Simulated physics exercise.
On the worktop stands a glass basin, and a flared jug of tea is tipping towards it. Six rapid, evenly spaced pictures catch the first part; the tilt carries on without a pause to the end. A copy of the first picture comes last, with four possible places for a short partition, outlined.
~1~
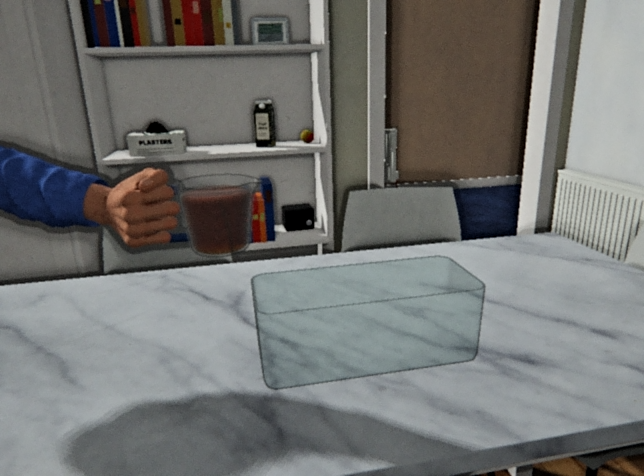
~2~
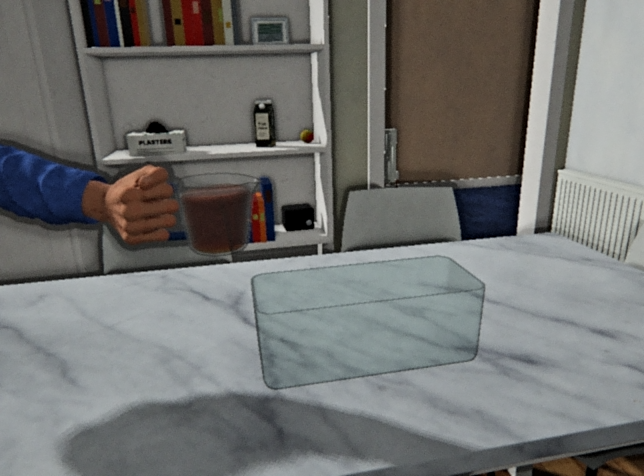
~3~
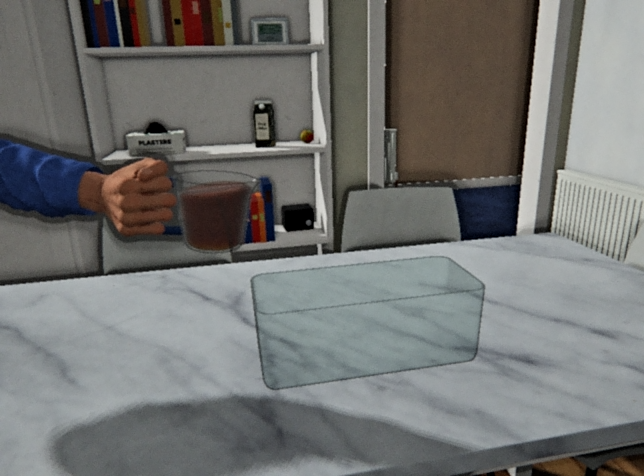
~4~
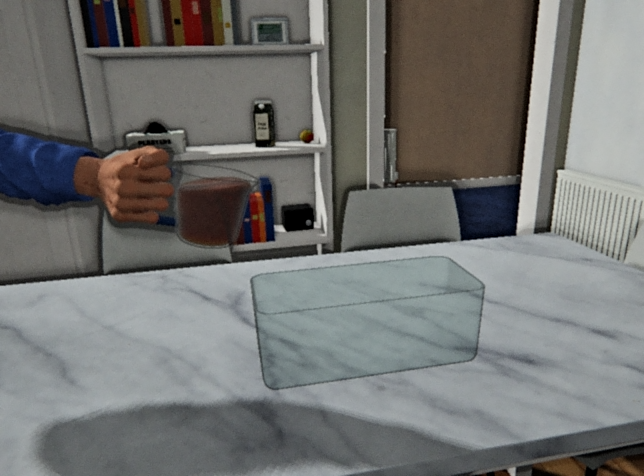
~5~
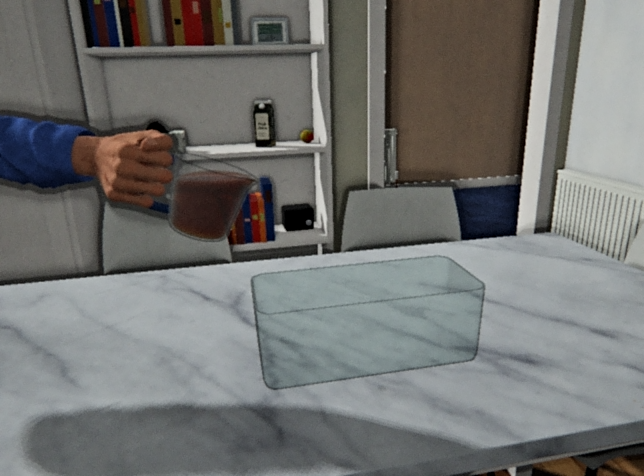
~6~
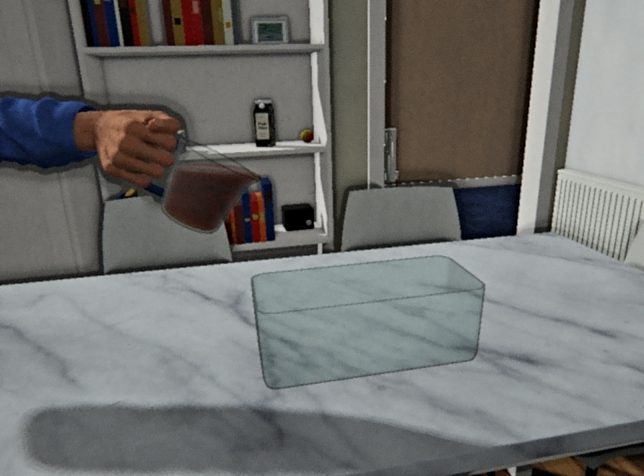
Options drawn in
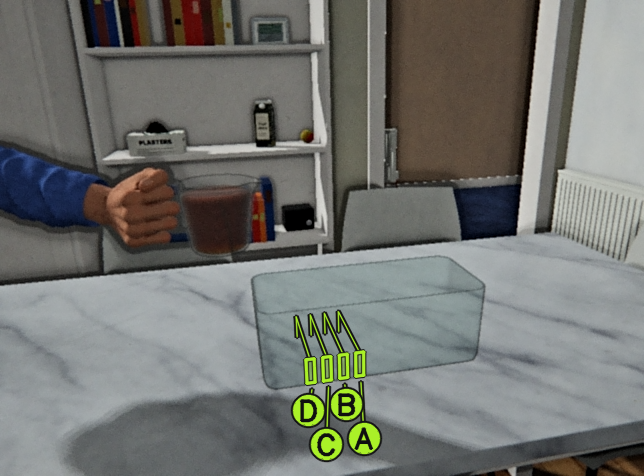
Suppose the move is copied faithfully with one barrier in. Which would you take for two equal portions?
It is A.
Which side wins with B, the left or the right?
The right one.
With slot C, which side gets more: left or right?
The right one.
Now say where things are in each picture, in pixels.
Upright, lip at (260, 181); basin from (264, 387) to (475, 356); nothing has left yet.
Upright, lip at (260, 181); nothing has left yet.
Tipped about 5°, lip at (260, 181); nothing has left yet.
Tipped about 12°, lip at (259, 181); nothing has left yet.
Tipped about 20°, lip at (259, 180); nothing has left yet.
Tipped about 30°, lip at (259, 180); tea is over the lip, down to (259, 180).
On the marked copy, A at (360, 382); B at (344, 384); C at (328, 386); D at (312, 389).
With A, about 46 % ends left of the wall and 52 % right of it.
With B, about 17 % ends left of the wall and 81 % right of it.
With C, about 8 % ends left of the wall and 90 % right of it.
With D, about 7 % ends left of the wall and 91 % right of it; 3 % is lost outside.
